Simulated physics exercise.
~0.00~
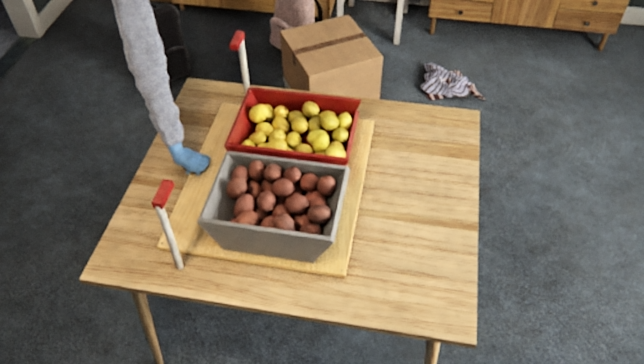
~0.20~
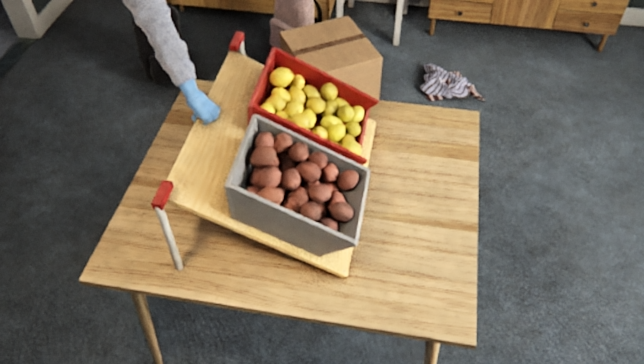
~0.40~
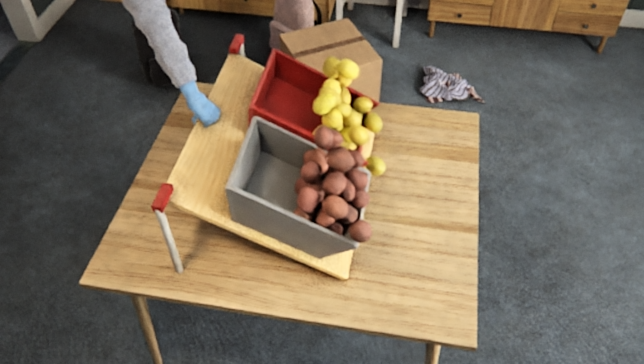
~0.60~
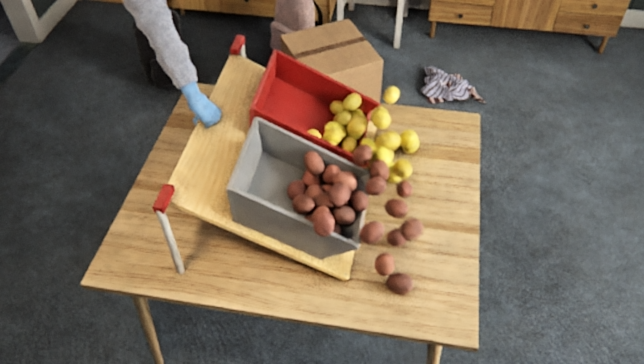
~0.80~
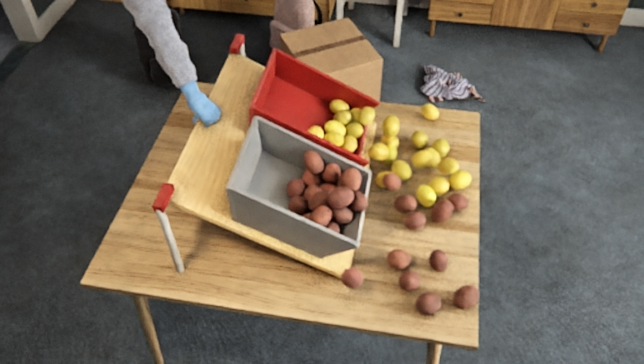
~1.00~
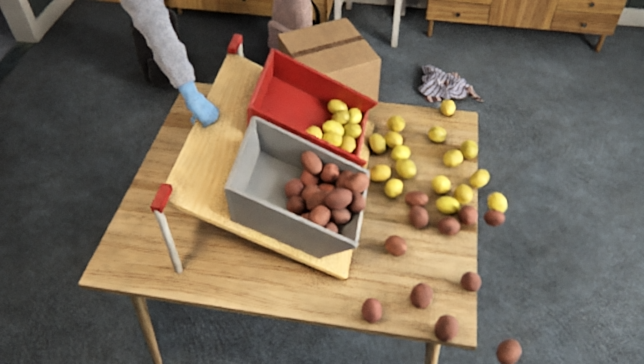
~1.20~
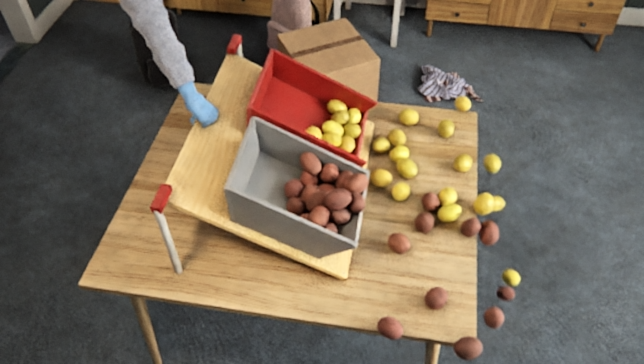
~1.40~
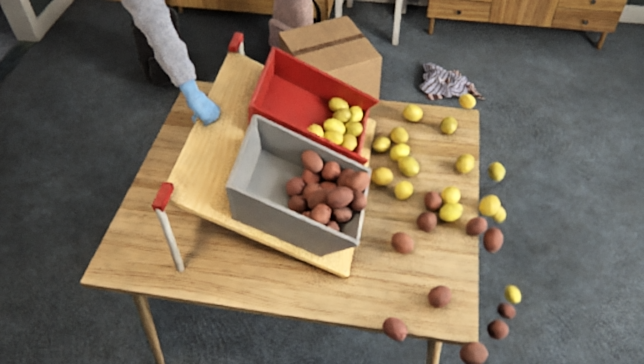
A tray tips up sharply, spilling lemons and potatoes from two bins across the table.
